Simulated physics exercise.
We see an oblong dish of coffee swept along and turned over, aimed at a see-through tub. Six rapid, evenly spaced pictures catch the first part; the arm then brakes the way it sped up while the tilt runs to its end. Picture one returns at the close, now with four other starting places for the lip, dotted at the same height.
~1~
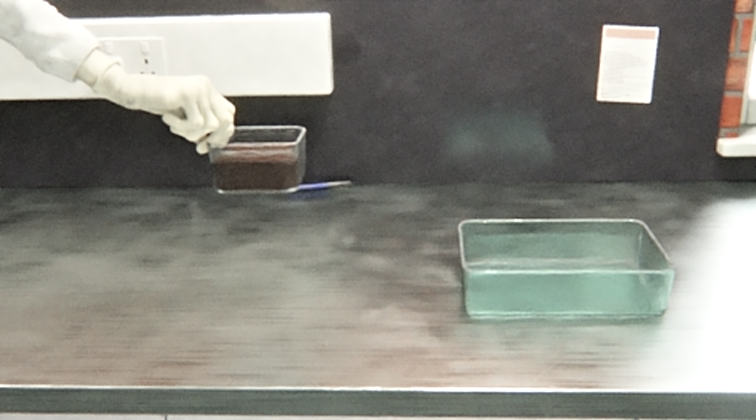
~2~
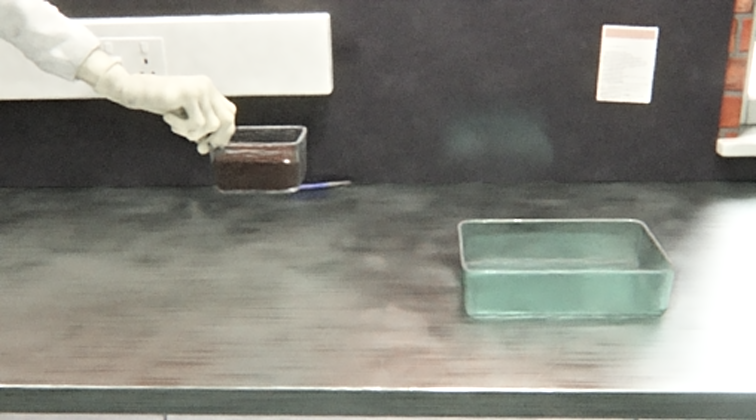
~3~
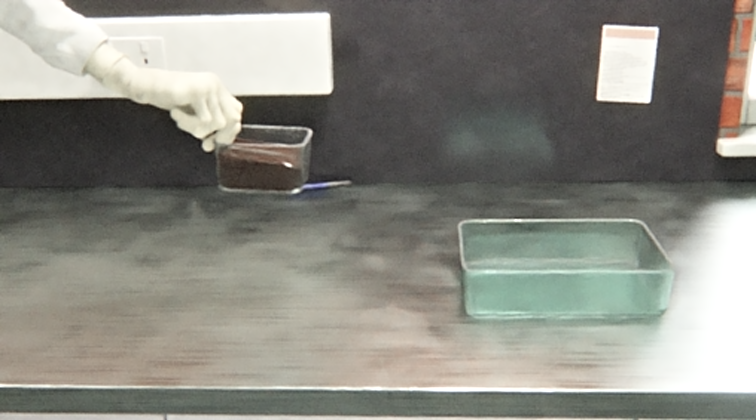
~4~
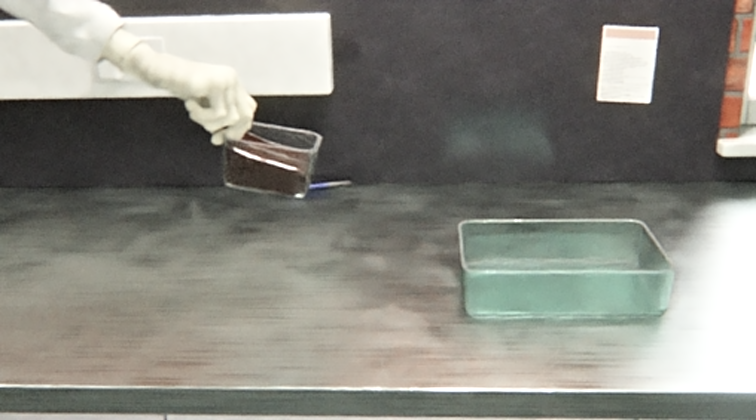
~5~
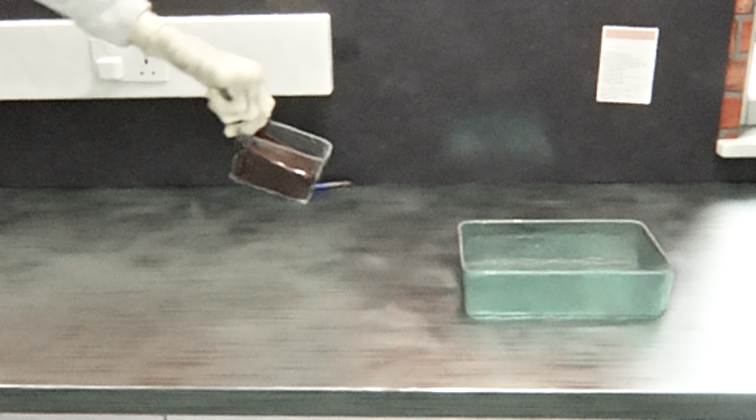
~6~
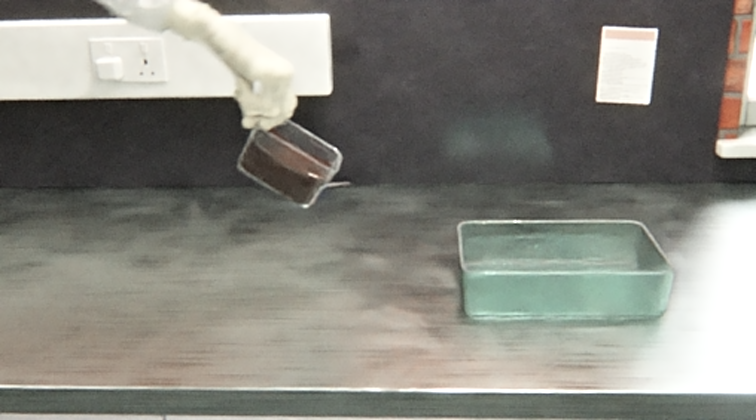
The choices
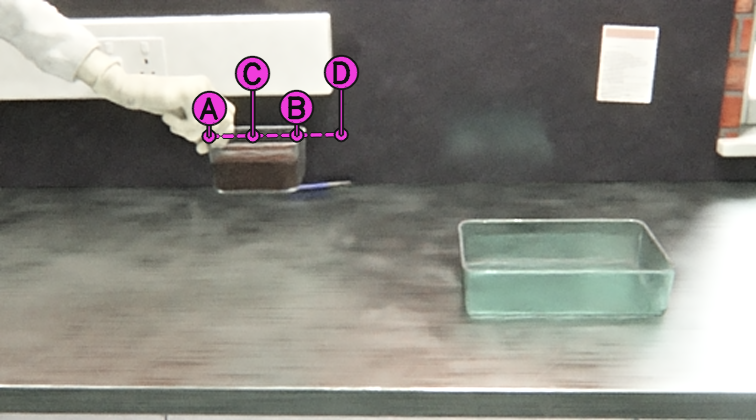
On a dark countertop against a black wall, a gloved hand holds a small clear rectangular dish of dark brown liquid, left of a larger greenish see-through tub. The dish stays upright at first, then the hand lifts slightly and tilts it steadily to the right, the liquid still inside.
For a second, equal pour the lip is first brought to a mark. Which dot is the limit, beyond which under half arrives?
Dot D.
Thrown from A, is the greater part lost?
Yes, it does.
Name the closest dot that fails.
That would be B.
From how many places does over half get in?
One.
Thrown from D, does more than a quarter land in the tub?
Yes, clearly.
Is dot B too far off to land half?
Yes.
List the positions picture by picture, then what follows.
Upright, lip at (300, 135); tub from (465, 313) to (666, 314); nothing has left yet.
Upright, lip at (301, 135); nothing has left yet.
Tipped about 3°, lip at (306, 137); nothing has left yet.
Tipped about 10°, lip at (316, 142); nothing has left yet.
Tipped about 21°, lip at (327, 151); nothing has left yet.
Tipped about 33°, lip at (338, 162); nothing has left yet.
On the marked copy, A at (209, 136); B at (296, 135); C at (252, 135); D at (341, 134).
For dot A, about 0 % lands in the tub, 100 % falls short.
For dot B, about 4 % lands in the tub, 91 % falls short and 6 % goes beside or beyond.
For dot C, about 0 % lands in the tub, 100 % falls short.
For dot D, about 82 % lands in the tub, 8 % falls short and 10 % goes beside or beyond.
